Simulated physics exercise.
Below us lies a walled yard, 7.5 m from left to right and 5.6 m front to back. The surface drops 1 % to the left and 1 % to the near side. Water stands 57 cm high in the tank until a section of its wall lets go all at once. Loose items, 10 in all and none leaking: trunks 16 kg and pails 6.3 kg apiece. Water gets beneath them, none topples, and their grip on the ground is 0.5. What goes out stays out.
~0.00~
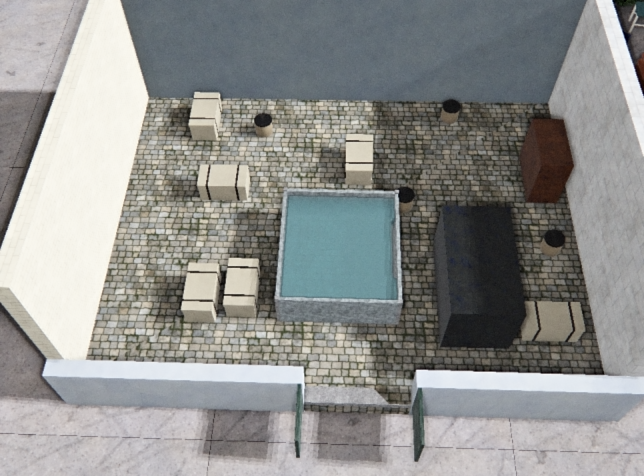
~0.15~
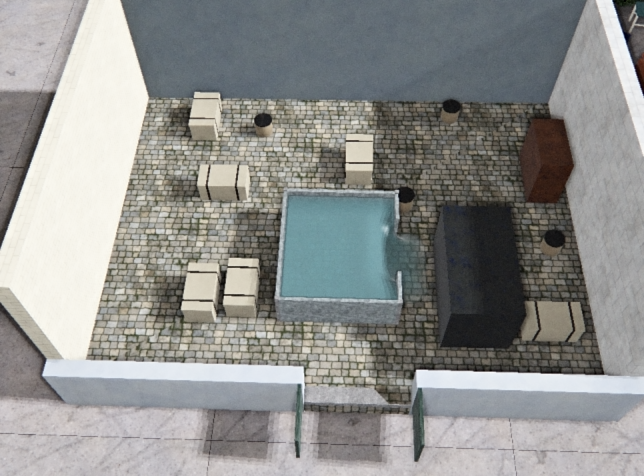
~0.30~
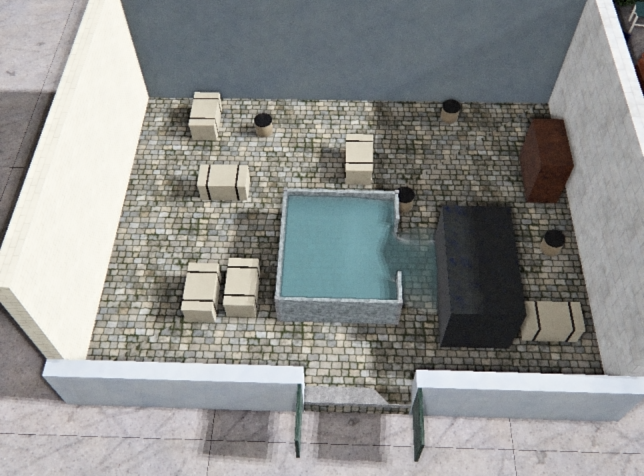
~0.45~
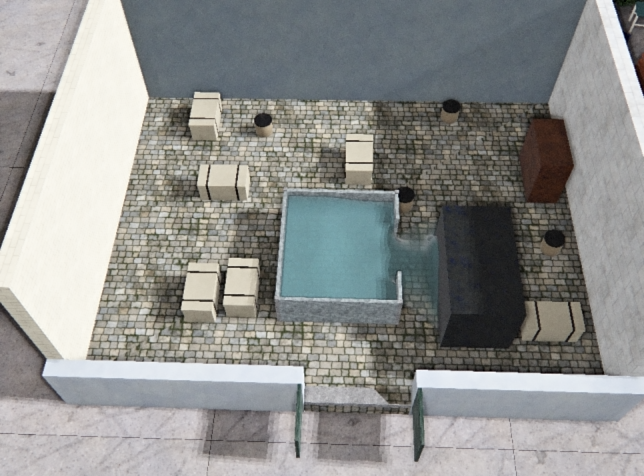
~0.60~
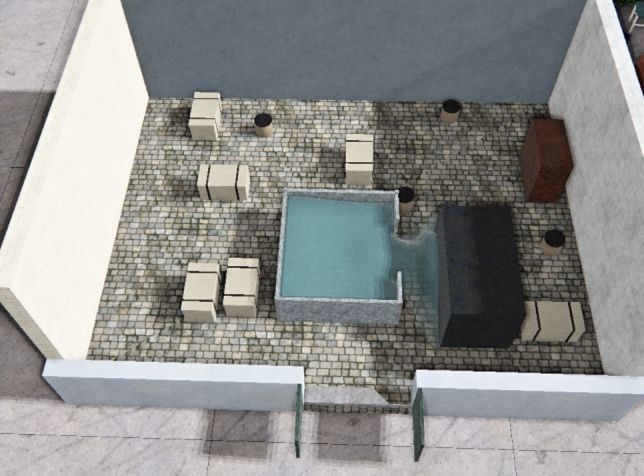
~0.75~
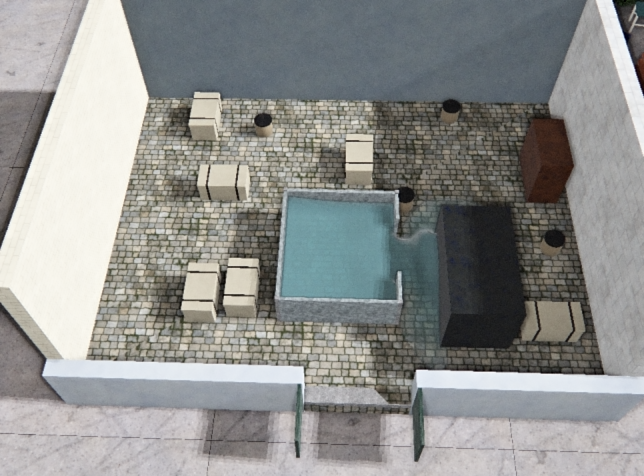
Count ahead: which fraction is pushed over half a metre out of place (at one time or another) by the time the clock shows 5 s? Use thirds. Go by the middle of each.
Share: Under a third.
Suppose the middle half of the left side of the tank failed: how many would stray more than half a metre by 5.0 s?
Then 3.
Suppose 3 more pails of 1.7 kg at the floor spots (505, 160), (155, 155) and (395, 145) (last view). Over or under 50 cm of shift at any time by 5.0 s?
In turn: More, short of it, more.
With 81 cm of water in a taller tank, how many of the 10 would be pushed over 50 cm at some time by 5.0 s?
In that case 3 of them.
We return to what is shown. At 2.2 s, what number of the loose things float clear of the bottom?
0 of them.
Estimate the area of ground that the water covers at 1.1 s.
Some 8.5 m2.
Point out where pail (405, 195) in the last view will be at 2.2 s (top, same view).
Around (382, 165).
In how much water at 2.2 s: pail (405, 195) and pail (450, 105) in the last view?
About 4 and 5 cm.
After 1.1 s 0 of 10 are over 50 cm from their spots; 0 afloat.
After 2.2 s 1 of 10 are over 50 cm from their spots; 0 afloat.
After 3.5 s 2 of 10 are over 50 cm from their spots; 1 afloat.
After 5.0 s 2 of 10 are over 50 cm from their spots, and 2 have been at some point; 1 afloat.
